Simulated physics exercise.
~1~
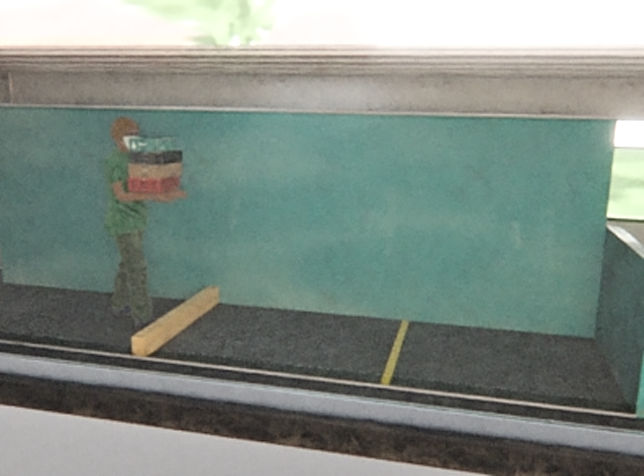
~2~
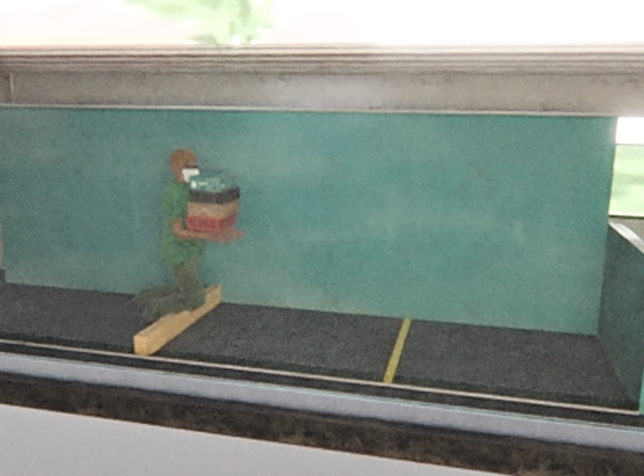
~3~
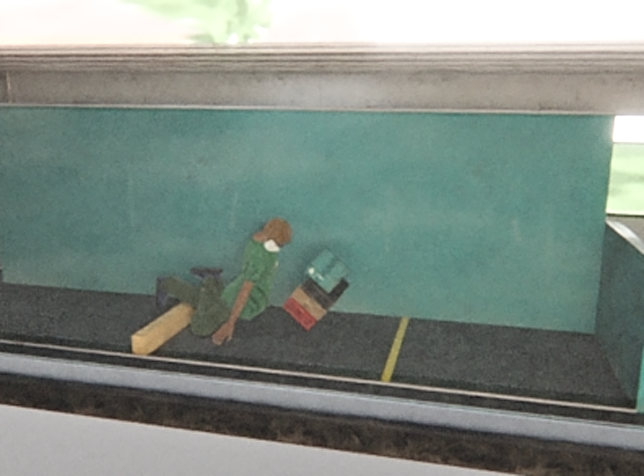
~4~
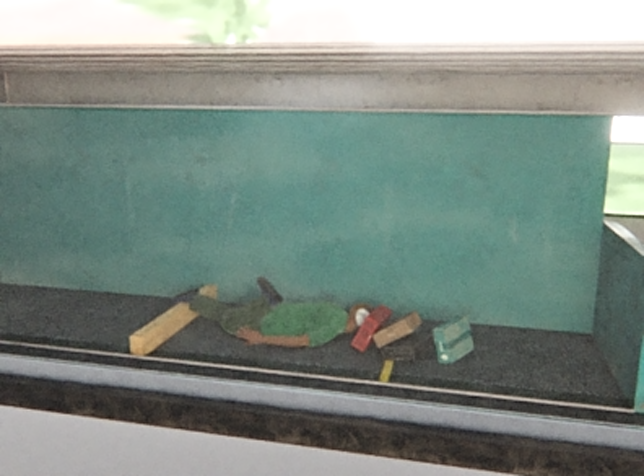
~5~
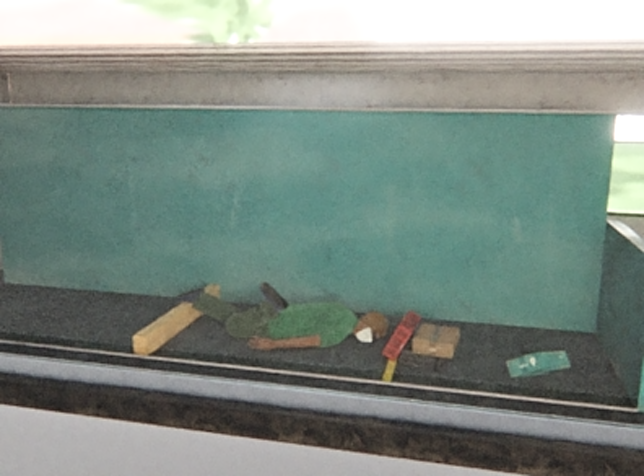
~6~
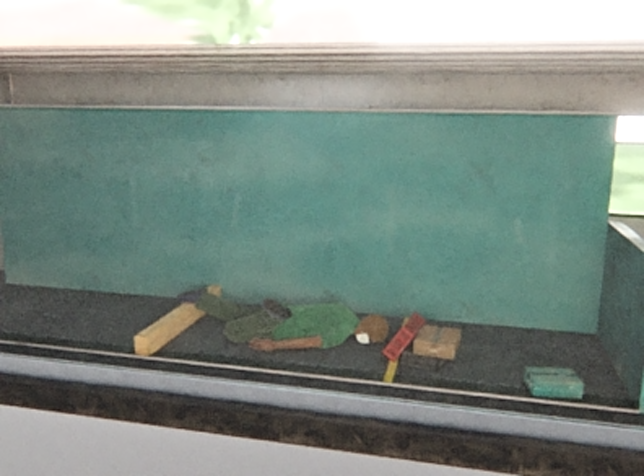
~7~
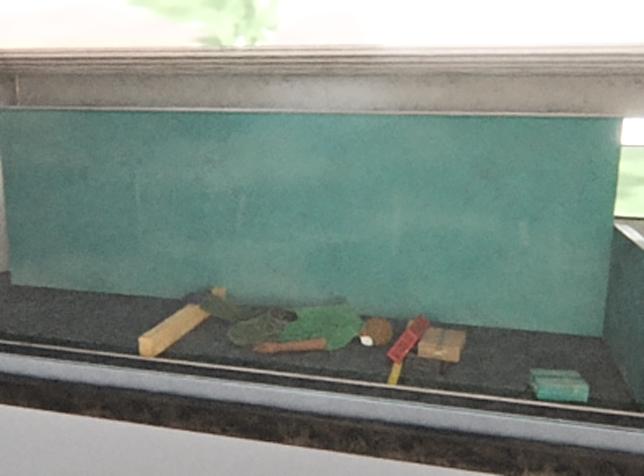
At the start, a figure in green with a white face covering stands on a dark floor before a teal wall, holding a stack of teal, black, brown and red boxes in both arms. The figure slides right to a low wooden rail and tips forward over it. The stack leaves the arms and tilts as the body drops. The figure lands face down while the boxes scatter rightward, the teal one travelling farthest. Finally the figure lies still, head short of the yellow line, with all the boxes resting on or past it.
